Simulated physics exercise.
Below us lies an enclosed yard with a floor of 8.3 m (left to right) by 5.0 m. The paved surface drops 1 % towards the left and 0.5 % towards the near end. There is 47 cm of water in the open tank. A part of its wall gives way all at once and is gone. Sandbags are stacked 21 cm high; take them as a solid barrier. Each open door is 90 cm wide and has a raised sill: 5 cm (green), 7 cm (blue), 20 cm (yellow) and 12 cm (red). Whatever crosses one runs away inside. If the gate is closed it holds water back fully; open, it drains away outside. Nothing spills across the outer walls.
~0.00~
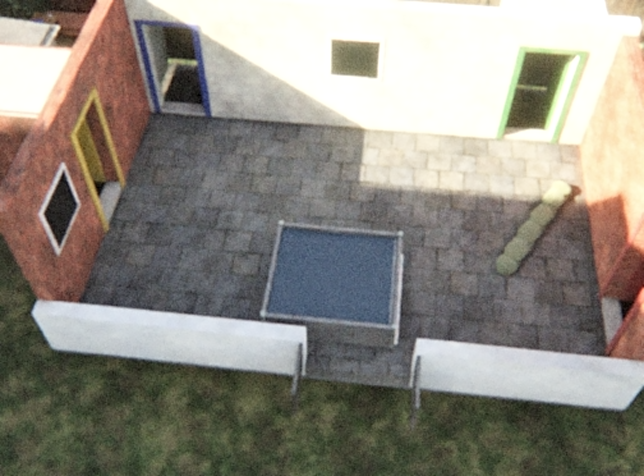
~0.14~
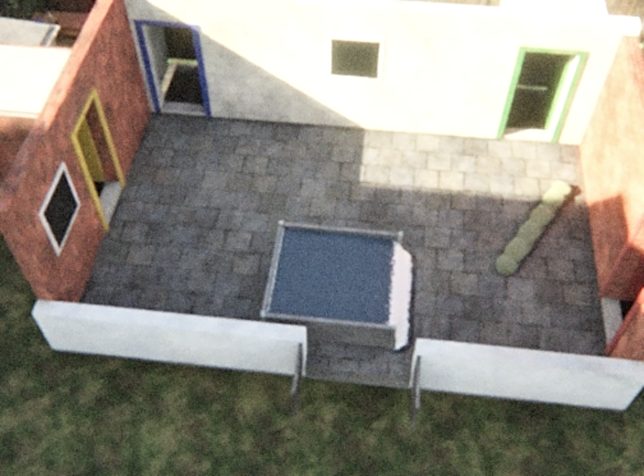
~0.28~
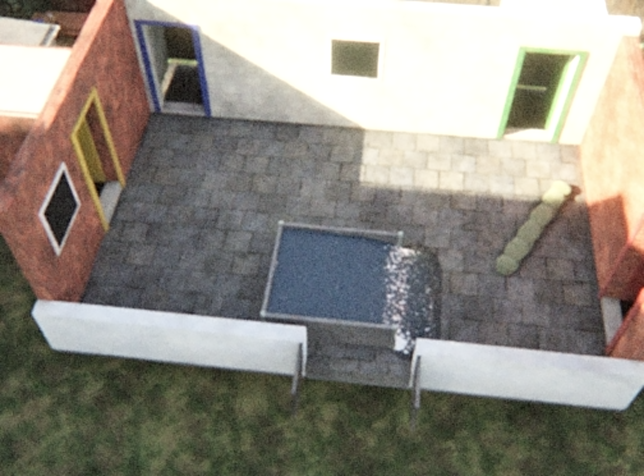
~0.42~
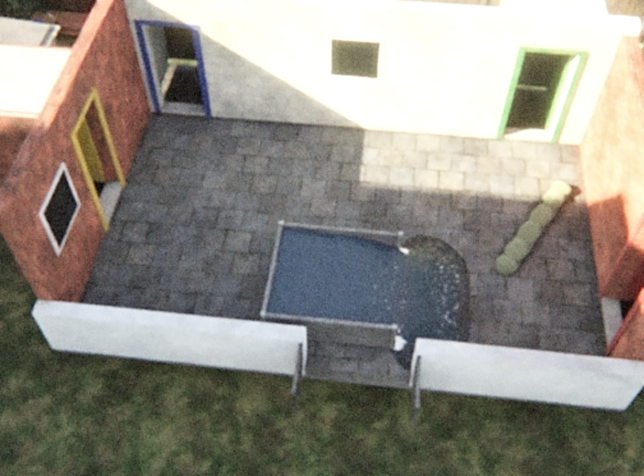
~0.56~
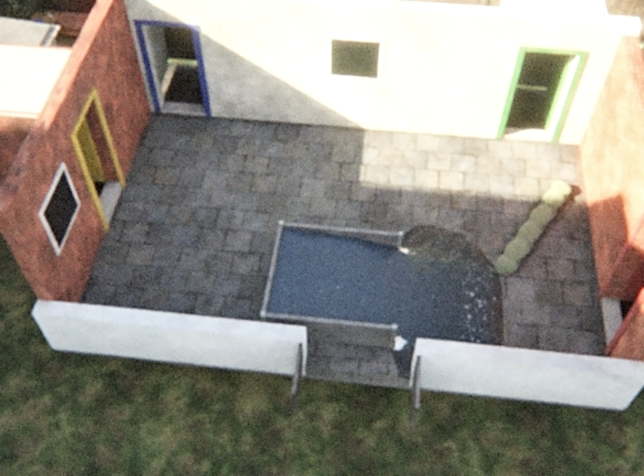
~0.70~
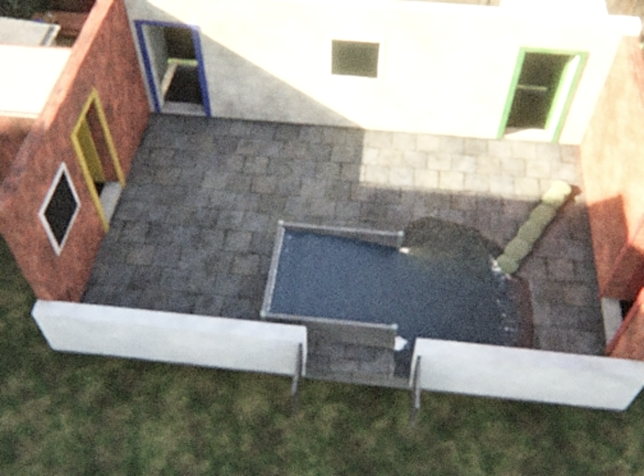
Water pouring from the open right side of a rectangular tank and spreading rightward across a paved yard, reaching a sandbag row.
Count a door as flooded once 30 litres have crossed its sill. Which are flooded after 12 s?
The water let in: At the green door it goes over the limit; at the blue door it does not reach the limit; at the yellow door it does not reach the limit; at the red door it passes the limit.
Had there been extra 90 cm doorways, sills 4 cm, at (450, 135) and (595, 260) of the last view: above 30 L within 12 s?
In turn: Below, over.
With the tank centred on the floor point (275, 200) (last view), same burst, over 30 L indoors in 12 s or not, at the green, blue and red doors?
Against that limit: Green past it, blue not over, red below.
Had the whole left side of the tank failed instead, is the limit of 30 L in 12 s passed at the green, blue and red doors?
Then: Green below, blue over, red under.
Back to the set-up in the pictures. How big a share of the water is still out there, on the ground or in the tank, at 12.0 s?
Some 82 per cent remains.
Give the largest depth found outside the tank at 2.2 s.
About 32 cm.
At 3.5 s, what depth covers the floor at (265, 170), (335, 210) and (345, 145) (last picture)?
In that order: 0, 0 and 0 cm.
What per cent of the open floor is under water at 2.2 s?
Near 25 per cent is wet.
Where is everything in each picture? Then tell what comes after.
In the first picture, still water, 47 cm deep, in the open tank at (335, 276).
In the second picture, water pours out at (394, 292) and has run 0.9 m, to (407, 254); typically 9 cm deep outside, 47 cm at the open tank's back.
In the third picture, the front is at (421, 249), 1.1 m from the gap at (394, 293); 1.2 m2 of floor is under water; 47 cm left at the back of the open tank.
In the fourth picture, water pours out at (394, 294) and has run 1.4 m, to a hidden place; typically 7 cm deep outside, 47 cm at the open tank's back.
In the fifth picture, the front is at a hidden place, 1.7 m from the gap at (394, 294); 3.5 m2 of floor is under water; 47 cm left at the back of the open tank.
In the sixth picture, water pours out at (394, 294) and has run 2.1 m, to (527, 336); typically 5 cm deep outside, 43 cm at the open tank's back.
After 1.4 s water covers 20 % of the floor and is deepest (23 cm) near (498, 273); green door not reached, blue door not reached, yellow door not reached, red door 9 cm at the sill, 0 L in.
After 2.2 s water covers 25 % of the floor and is deepest (32 cm) near (586, 369); green door not reached, blue door not reached, yellow door not reached, red door 25 cm at the sill, 34 L in.
After 3.5 s water covers 35 % of the floor and is deepest (20 cm) near (550, 377); green door 8 cm at the sill, 8 L in, blue door not reached, yellow door not reached, red door 20 cm at the sill, 108 L in.
After 7.0 s water covers 50 % of the floor and is deepest (11 cm) near (581, 155); green door 7 cm at the sill, 66 L in, blue door not reached, yellow door not reached, red door 9 cm at the sill, 127 L in.
After 12.0 s water covers 80 % of the floor and is deepest (8 cm) near (407, 311); green door 2 cm at the sill, 70 L in, blue door 4 cm at the sill, 0 L in, yellow door 5 cm at the sill, 0 L in, red door 3 cm at the sill, 127 L in.
